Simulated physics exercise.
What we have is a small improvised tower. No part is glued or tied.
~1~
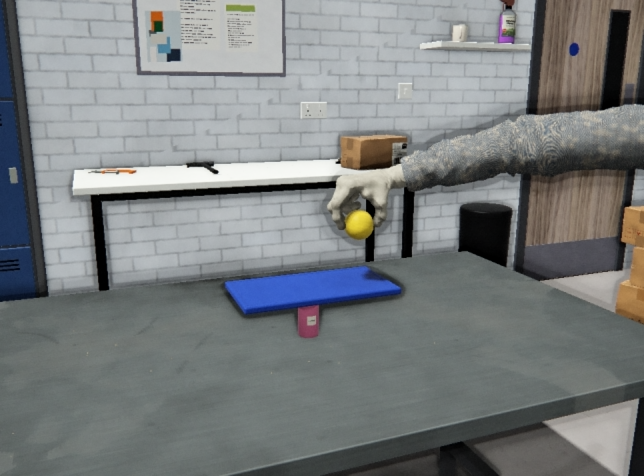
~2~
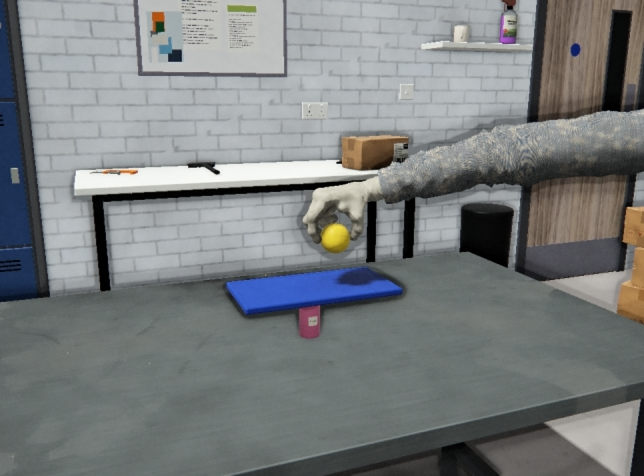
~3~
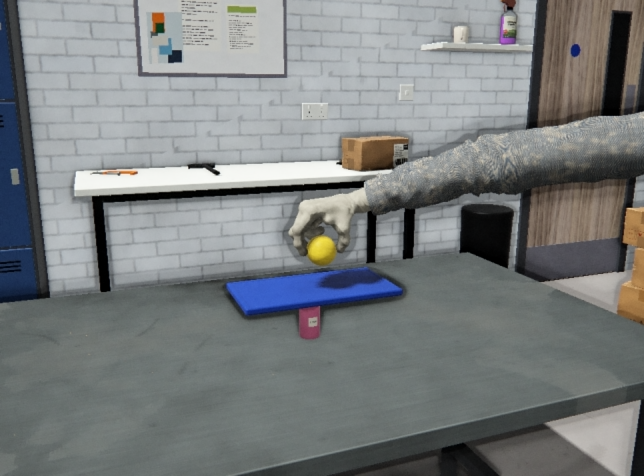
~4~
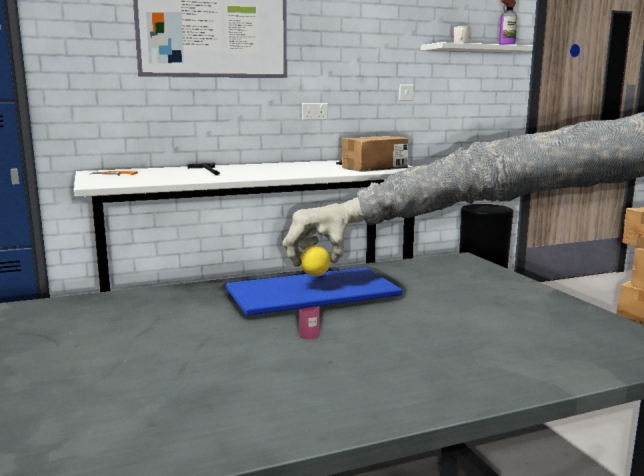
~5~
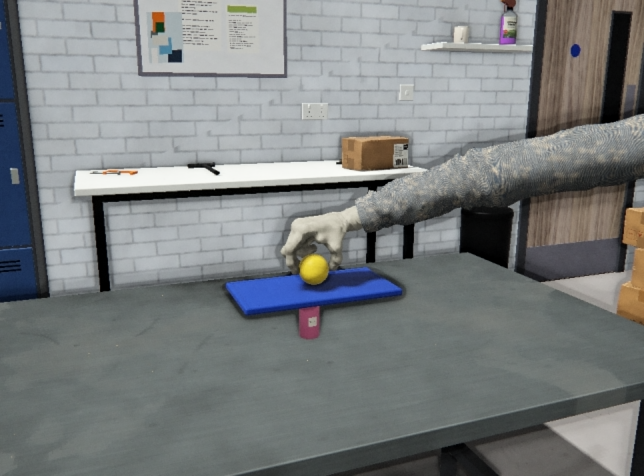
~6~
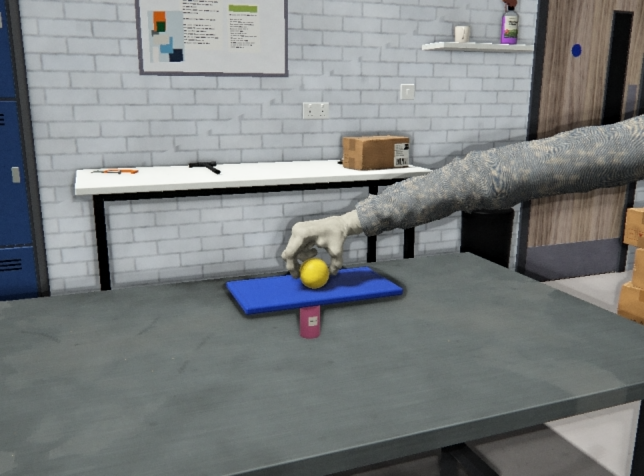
In a room with white brick walls, a locker at left and a wooden door at right, a fixed view looks slightly down on a dark grey table. A blue lid lies across a small pinkish-red cup on the table, with a white bench and cardboard box behind. From the right, a grey-sleeved arm carries a yellow lemon leftward and down, setting it on the lid while still holding it.
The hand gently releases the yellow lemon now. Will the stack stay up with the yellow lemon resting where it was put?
Yes.
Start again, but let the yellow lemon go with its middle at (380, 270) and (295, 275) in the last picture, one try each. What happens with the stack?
Well, the first time the stack comes down, and the second time it stays put.
Then, 0.20 s later than the last frame, all is still.
Then, 0.40 s later than the last frame, yellow lemon resting near (314, 274).
When it is over, all 3 as before. End places, in pixels of the last picture, yellow lemon near (314, 274). The stack stays up.
